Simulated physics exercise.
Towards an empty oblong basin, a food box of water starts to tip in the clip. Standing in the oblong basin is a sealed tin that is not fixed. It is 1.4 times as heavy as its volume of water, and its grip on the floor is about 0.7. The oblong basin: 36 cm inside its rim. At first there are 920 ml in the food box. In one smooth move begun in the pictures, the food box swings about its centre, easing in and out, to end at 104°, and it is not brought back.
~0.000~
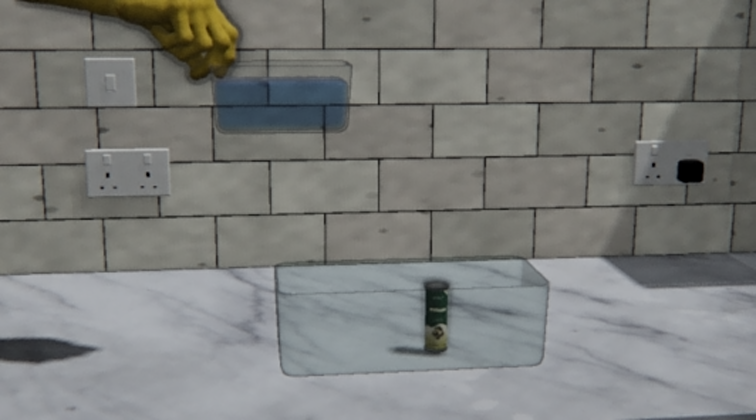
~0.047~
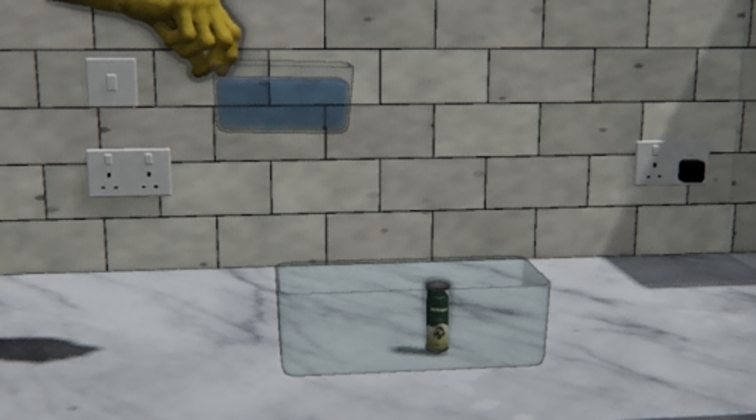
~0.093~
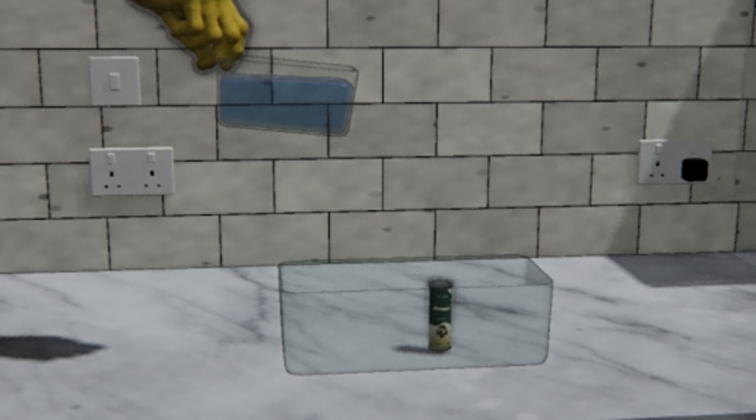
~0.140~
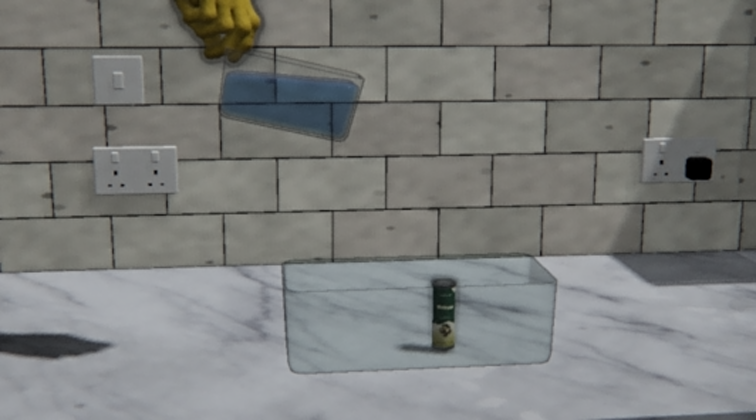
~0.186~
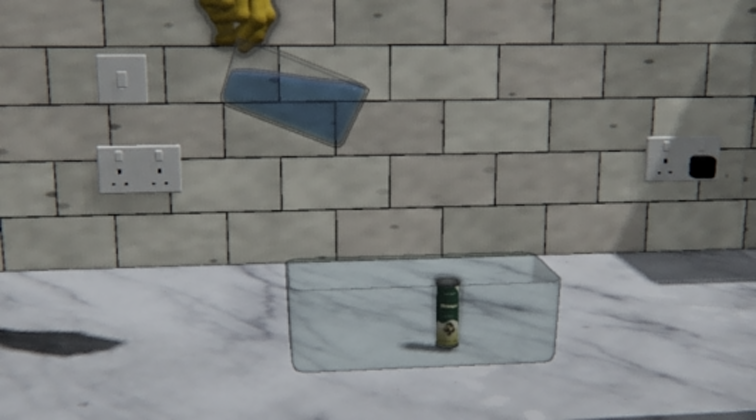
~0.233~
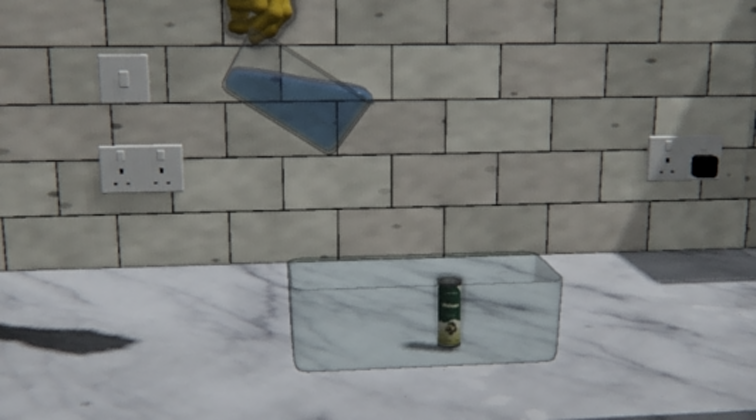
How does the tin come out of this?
It ends up knocked down.
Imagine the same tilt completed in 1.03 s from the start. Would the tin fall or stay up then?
In that case the tin stays vertical.
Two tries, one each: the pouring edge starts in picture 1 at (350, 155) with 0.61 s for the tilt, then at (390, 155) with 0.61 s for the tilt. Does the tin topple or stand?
In the first try it remains standing; in the second it remains standing.
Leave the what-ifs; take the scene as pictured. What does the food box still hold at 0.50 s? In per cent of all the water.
I'd put it near 20 percent.
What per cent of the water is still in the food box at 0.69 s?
3 %.
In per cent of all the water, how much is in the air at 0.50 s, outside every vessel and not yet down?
About 68 per cent.
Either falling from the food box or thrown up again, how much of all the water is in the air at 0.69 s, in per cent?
Estimate: Around 10 per cent.
After 0.50 s the tilt is 95° and 20 per cent is still to pour; the tin stands where it began.
After 0.69 s the tilt is 104° and 3 per cent is still to pour; the tin leans 14°.
After 0.89 s the tilt is 104° and 0 per cent is still to pour; the tin leans 55°.
After 1.11 s the tilt is 104° and 0 per cent is still to pour; the tin lies on its side.
In the end the tin lies on its side.
